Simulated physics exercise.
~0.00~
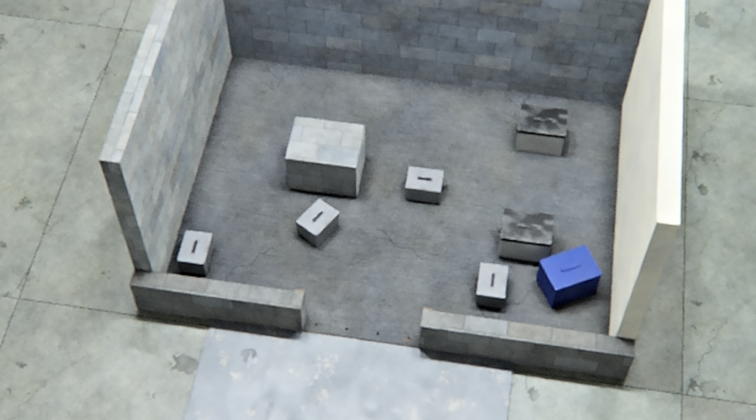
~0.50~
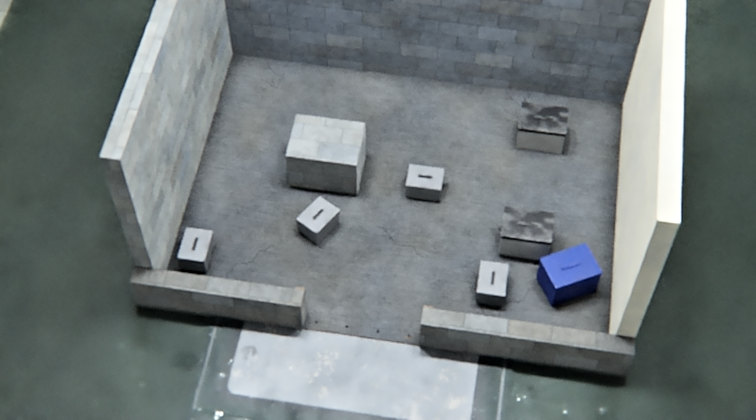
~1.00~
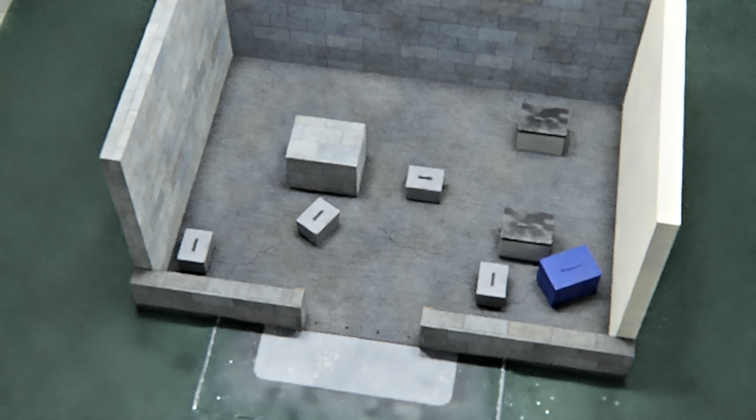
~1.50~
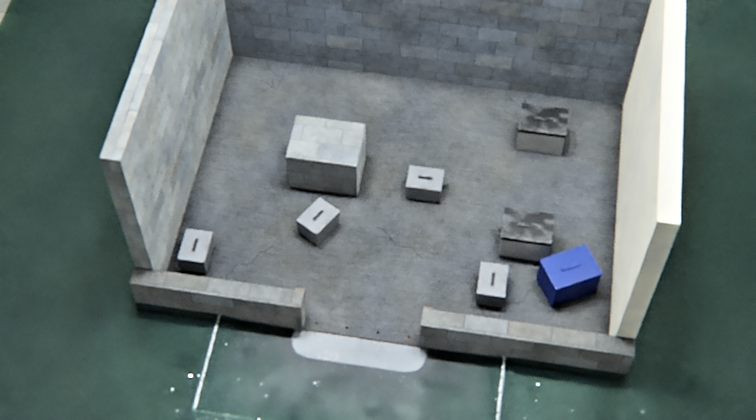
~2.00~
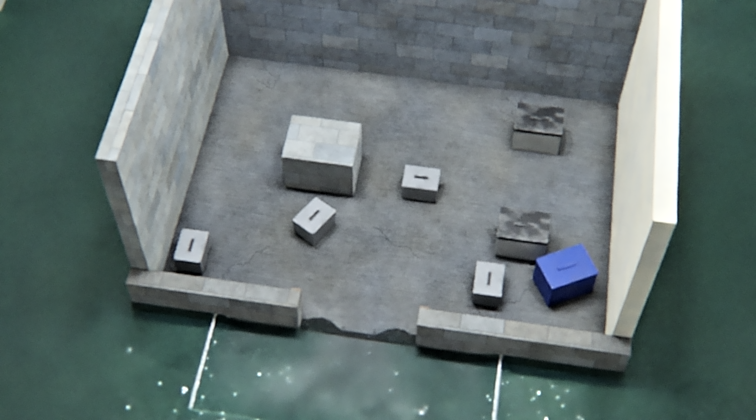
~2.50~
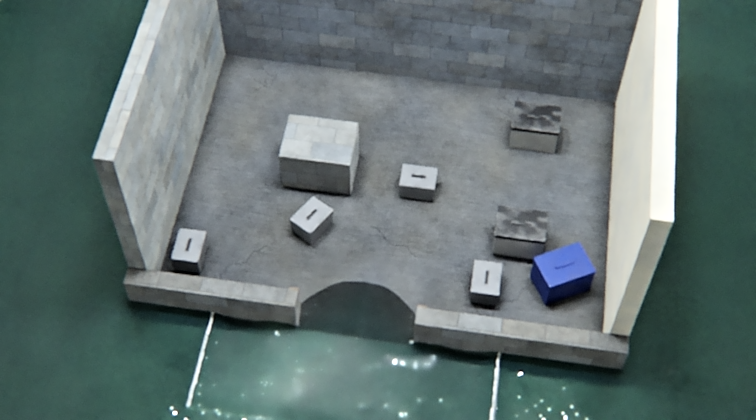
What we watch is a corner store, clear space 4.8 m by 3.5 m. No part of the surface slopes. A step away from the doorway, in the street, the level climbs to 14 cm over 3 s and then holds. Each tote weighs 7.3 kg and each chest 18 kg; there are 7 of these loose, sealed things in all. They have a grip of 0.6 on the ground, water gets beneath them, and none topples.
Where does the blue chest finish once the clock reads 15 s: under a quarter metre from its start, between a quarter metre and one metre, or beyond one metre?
It finishes short of the quarter-metre mark.
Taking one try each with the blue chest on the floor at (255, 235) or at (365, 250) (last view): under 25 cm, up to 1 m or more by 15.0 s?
First try: It scarcely moves; second try: It covers a big distance.
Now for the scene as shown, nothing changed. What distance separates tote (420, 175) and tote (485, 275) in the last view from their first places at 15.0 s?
They sit 150 cm and 0 cm away, in the order given.
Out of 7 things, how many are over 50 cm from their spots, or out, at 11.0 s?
2.
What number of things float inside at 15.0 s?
By my count, 4.
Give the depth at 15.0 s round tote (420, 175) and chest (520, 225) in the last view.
First roughly 10 cm, second roughly 6 cm.
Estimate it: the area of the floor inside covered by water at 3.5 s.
Flooded: Near 2.0 m2.
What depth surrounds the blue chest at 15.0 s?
Around 6 cm.
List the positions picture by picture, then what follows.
The first frame shows the blue chest at (571, 267), on the bottom; 0.0 m2 under water; 0 of 7 have shifted.
The second frame shows the blue chest at (571, 265), on the bottom; 0.0 m2 under water; 0 of 7 have shifted.
The third frame shows the blue chest at (571, 267) rests on the ground; 0.0 m2 under water; 0 of 7 have shifted.
The fourth frame shows the blue chest at (571, 267), on the bottom; water covers 0.0 m2; 0 of 7 have shifted.
The fifth frame shows the blue chest at (567, 266), on the bottom; water covers 0.0 m2; 0 of 7 have shifted.
The sixth frame shows the blue chest at (565, 264) rests on the ground; water covers 0.4 m2; 0 of 7 have shifted.
After 3.5 s the blue chest is near (565, 264), 0.0 m from its start, aground; 0 afloat.
After 6.8 s the blue chest is near (565, 264), 0.0 m from its start, aground; 0 afloat.
After 11.0 s the blue chest is near (565, 264), 0.0 m from its start, aground; 1 afloat.
After 15.0 s the blue chest is near (565, 264), 0.0 m from its start, aground; 4 afloat.
